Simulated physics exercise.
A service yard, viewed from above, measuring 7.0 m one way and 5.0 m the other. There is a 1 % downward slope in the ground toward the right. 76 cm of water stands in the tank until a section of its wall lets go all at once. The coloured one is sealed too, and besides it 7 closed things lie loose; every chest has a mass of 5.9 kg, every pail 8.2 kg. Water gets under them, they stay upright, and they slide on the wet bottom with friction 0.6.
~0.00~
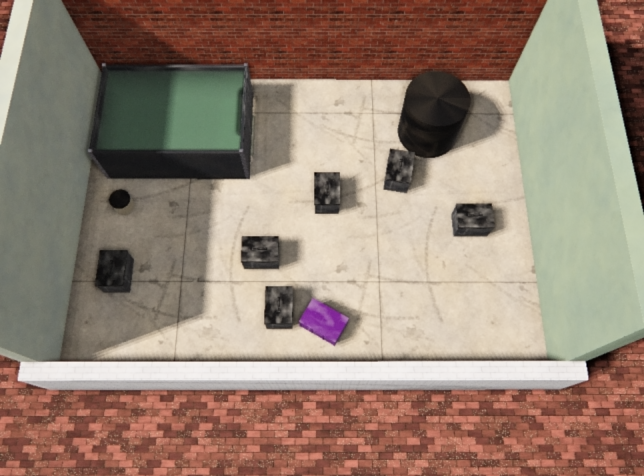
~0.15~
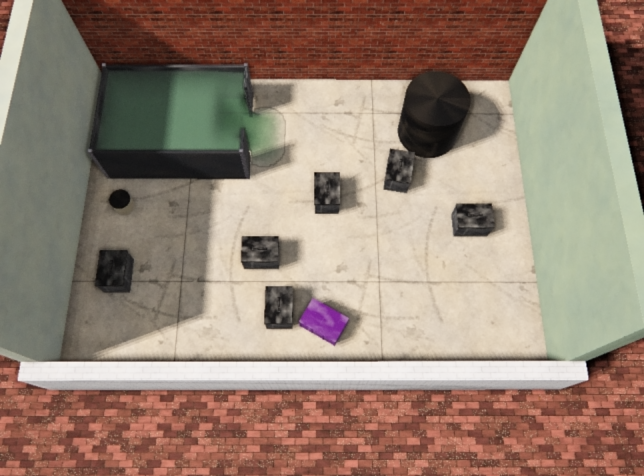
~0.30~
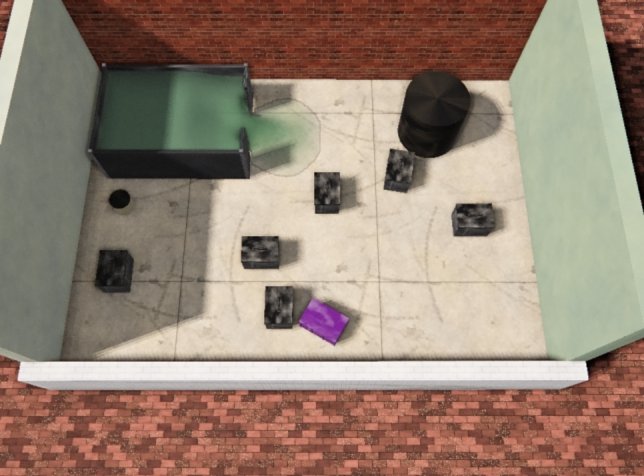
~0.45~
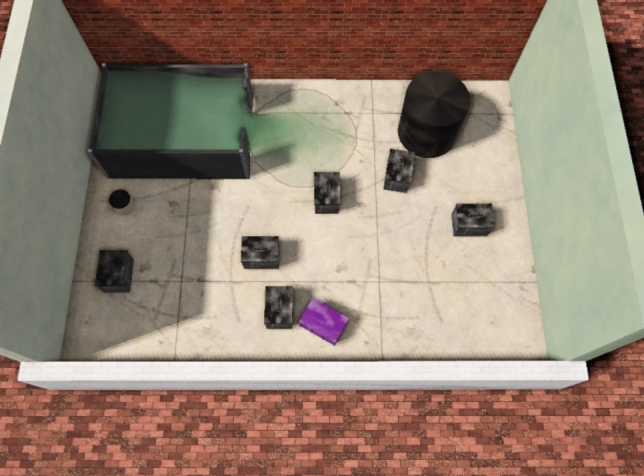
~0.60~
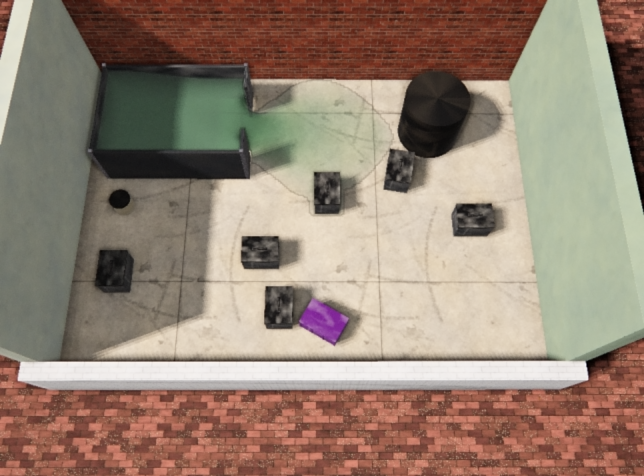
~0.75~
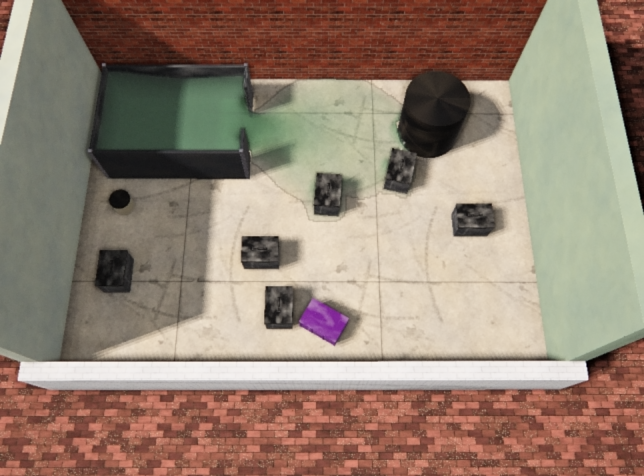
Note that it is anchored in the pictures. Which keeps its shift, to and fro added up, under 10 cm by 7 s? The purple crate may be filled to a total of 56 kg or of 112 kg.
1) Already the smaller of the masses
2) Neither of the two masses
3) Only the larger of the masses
1.
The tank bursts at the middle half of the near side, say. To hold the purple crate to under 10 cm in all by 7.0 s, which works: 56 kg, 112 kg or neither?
So only the heavier pick.
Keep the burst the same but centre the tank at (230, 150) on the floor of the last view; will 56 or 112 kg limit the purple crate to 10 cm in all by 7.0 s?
Well, then the lighter one is plenty.
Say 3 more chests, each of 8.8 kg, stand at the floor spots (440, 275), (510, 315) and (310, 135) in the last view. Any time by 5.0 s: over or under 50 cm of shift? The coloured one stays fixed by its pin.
First one went beyond, second went beyond, third went beyond.
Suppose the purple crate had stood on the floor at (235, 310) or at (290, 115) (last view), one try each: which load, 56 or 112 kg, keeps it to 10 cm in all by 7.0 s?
One by one: Lighter mass suffices; no mass suffices.
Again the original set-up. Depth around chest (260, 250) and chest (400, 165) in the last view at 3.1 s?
Some 0 cm at the first, some 19 cm at the second.
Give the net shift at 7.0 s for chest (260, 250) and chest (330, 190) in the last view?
Shift from start, in order: 20 cm; 80 cm.
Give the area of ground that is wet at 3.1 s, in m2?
Around 22 m2 of it.
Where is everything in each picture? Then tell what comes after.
In the first frame, the purple crate at (324, 320) rests on the ground; 3.4 m2 under water; 0 of 8 have shifted.
In the second frame, the purple crate at (324, 320) rests on the ground; 4.0 m2 under water; 0 of 8 have shifted.
In the third frame, the purple crate at (324, 320) rests on the ground; water covers 4.8 m2; 0 of 8 have shifted.
In the fourth frame, the purple crate at (324, 320) rests on the ground; water covers 5.9 m2; 0 of 8 have shifted.
In the fifth frame, the purple crate at (324, 320) rests on the ground; 7.1 m2 under water; 0 of 8 have shifted.
In the sixth frame, the purple crate at (324, 320) rests on the ground; 8.2 m2 under water; 0 of 8 have shifted.
After 1.4 s the purple crate would be 0 cm from its start with 56 kg and 0 cm from its start with 112 kg; 0 cm of water round it then.
After 3.1 s the purple crate would be 0 cm from its start with 56 kg and 0 cm from its start with 112 kg; 1 cm of water round it then.
After 4.9 s the purple crate would be 0 cm from its start with 56 kg and 0 cm from its start with 112 kg; 7 cm of water round it then.
After 7.0 s the purple crate would be 0 cm from its start with 56 kg and 0 cm from its start with 112 kg; 9 cm of water round it then.
